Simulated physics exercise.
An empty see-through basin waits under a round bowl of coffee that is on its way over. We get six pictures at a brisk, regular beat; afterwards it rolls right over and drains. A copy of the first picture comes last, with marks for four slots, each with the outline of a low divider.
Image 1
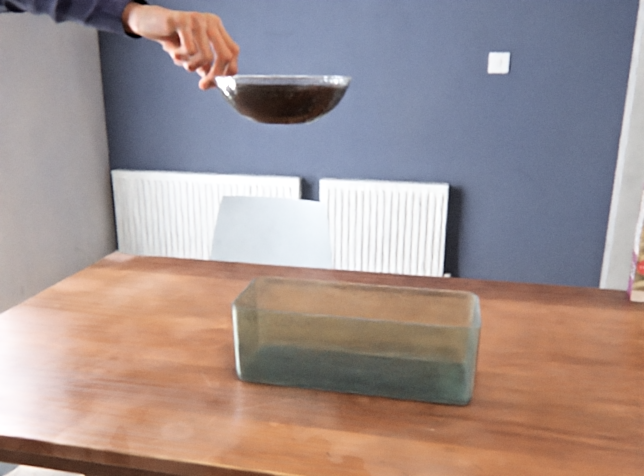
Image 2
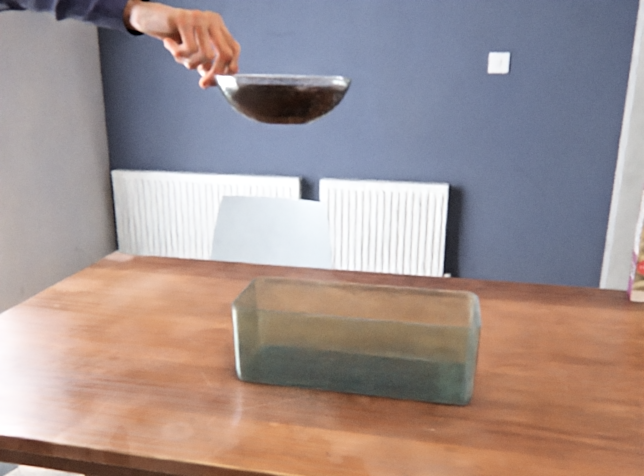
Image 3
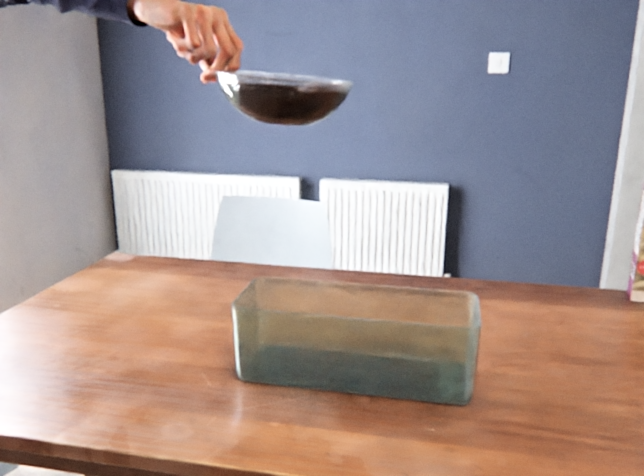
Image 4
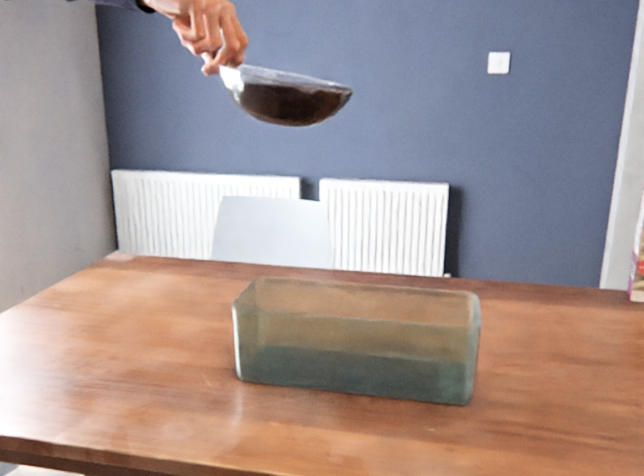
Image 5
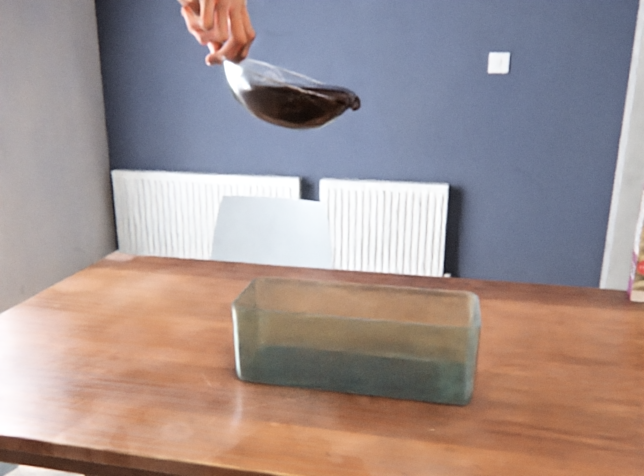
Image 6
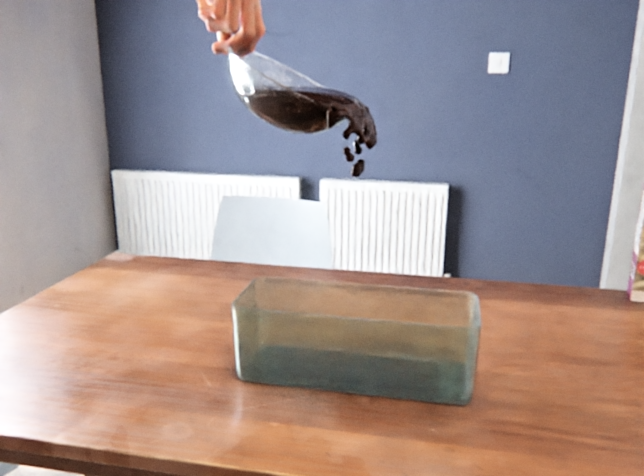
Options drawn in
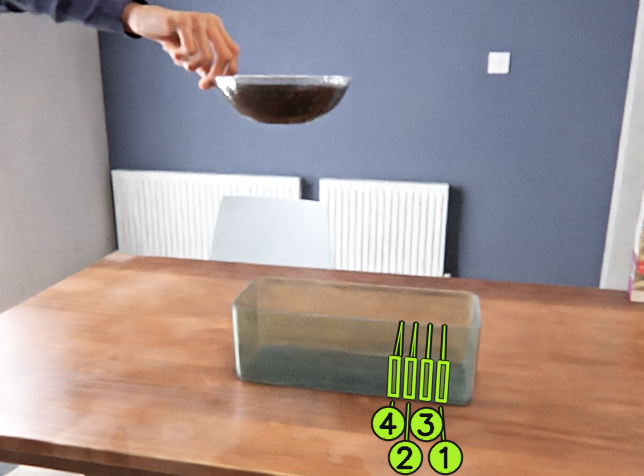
The clip opens on a hand holding a round clear bowl of dark liquid above an empty see-through rectangular basin on a wooden table. The hand rises slightly and tilts the bowl gradually to the right, until the liquid slips over the lip and drops in dark blobs through the air.
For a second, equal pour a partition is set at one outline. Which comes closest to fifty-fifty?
The best position is 2.
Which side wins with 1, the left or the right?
The left one.
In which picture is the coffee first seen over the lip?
Picture 5.
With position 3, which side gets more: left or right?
The left side.
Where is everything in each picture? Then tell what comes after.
In the first frame, upright, lip at (348, 77); basin from (237, 376) to (472, 402); nothing has left yet.
In the second frame, upright, lip at (349, 78); nothing has left yet.
In the third frame, tipped about 5°, lip at (350, 83); nothing has left yet.
In the fourth frame, tipped about 11°, lip at (351, 90); nothing has left yet.
In the fifth frame, tipped about 18°, lip at (351, 100); coffee is over the lip, down to (355, 108).
In the sixth frame, tipped about 28°, lip at (350, 111); coffee is over the lip, down to (358, 173).
In lime, 1 at (440, 407); 2 at (408, 403); 3 at (424, 405); 4 at (392, 401).
If 1 is chosen, about 86 % ends left of the wall and 3 % right of it; 11 % is lost outside.
If 2 is chosen, about 48 % ends left of the wall and 42 % right of it; 10 % is lost outside.
If 3 is chosen, about 72 % ends left of the wall and 18 % right of it; 10 % is lost outside.
If 4 is chosen, about 31 % ends left of the wall and 60 % right of it; 10 % is lost outside.
